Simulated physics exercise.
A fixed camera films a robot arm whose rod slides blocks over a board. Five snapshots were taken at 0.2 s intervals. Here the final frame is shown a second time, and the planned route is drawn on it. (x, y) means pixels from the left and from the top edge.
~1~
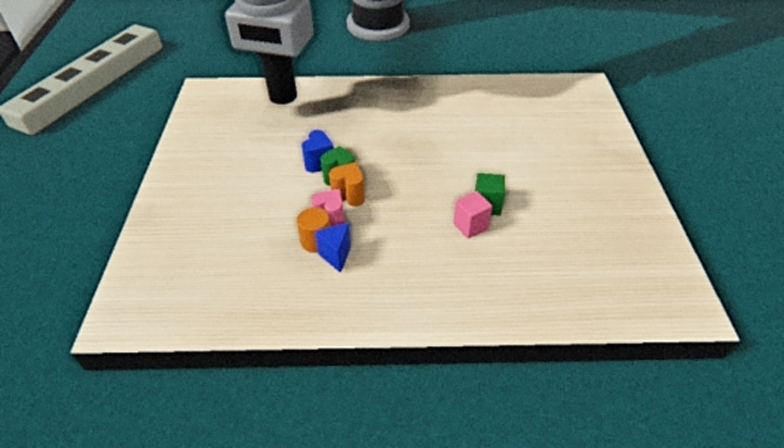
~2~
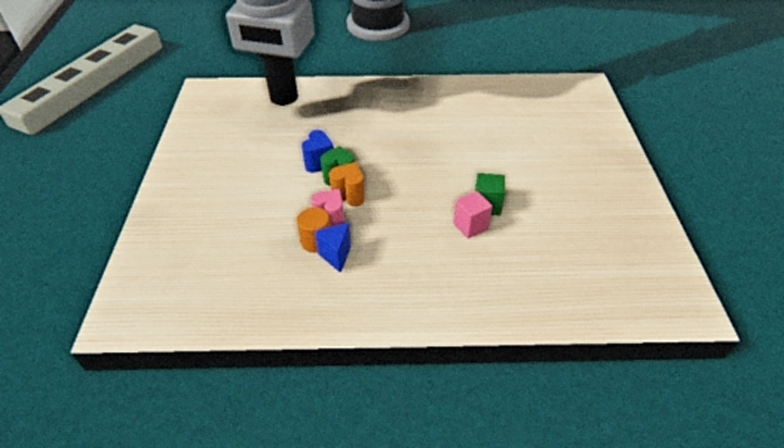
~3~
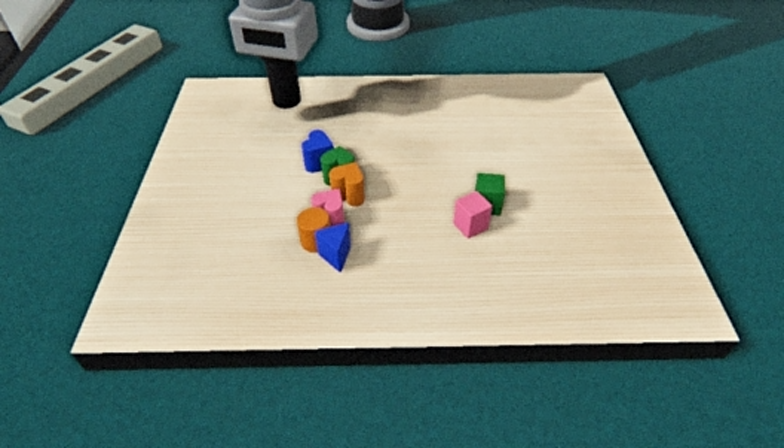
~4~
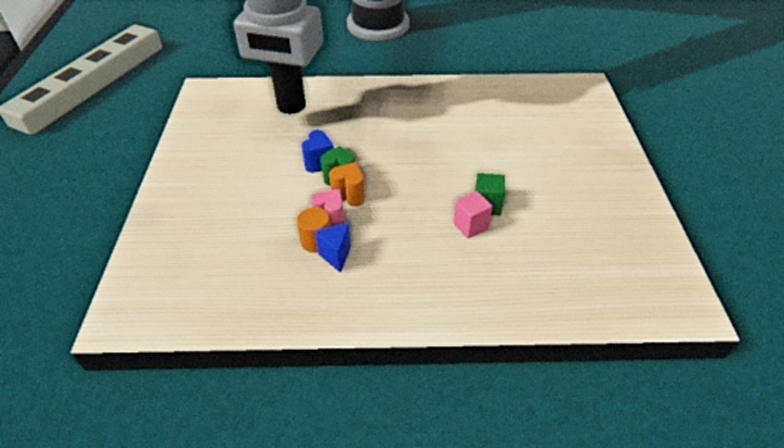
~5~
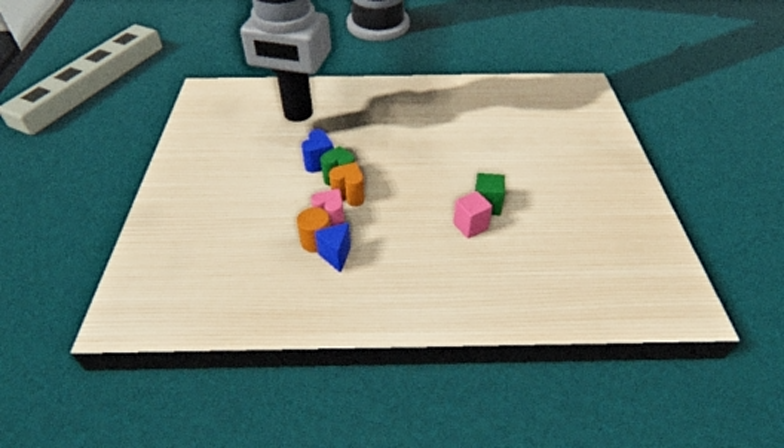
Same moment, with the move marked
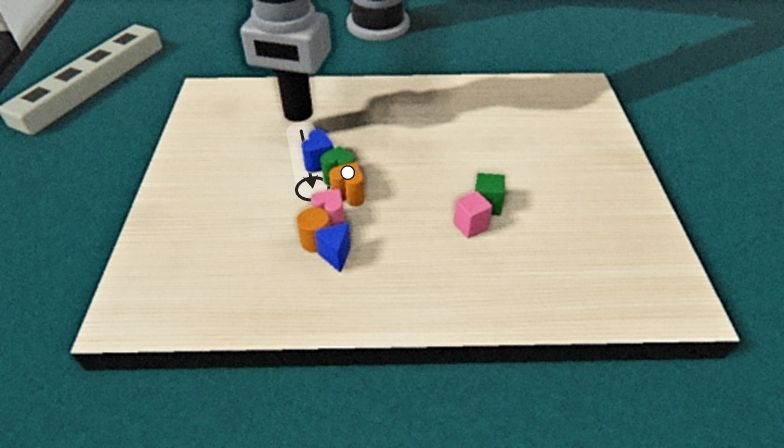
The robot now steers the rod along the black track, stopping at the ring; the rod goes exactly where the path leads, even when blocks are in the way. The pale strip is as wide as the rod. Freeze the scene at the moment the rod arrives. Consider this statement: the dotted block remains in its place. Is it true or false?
Answer: False.
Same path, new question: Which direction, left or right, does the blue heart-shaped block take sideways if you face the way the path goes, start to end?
Left side.
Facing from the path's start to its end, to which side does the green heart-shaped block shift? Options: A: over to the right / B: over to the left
That would be B.
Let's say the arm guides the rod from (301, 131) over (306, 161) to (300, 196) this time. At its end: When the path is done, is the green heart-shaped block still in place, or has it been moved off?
It gets pushed out of place.
The line goes from (301, 131) directly to (313, 189); the dot is on the orange heart-shaped block.
What follows on the original path. One third of the way, rod at (303, 131); nothing pushed yet.
Two thirds of the way, rod at (306, 151); blue heart-shaped block at (332, 148); green heart-shaped block at (350, 159); orange heart-shaped block at (352, 177), turned 25° clockwise.
At the end, rod at (310, 171); blue heart-shaped block at (335, 152), turned 40° anticlockwise; pink heart-shaped block unmoved; green heart-shaped block at (359, 161); orange heart-shaped block at (354, 178), turned 25° clockwise.
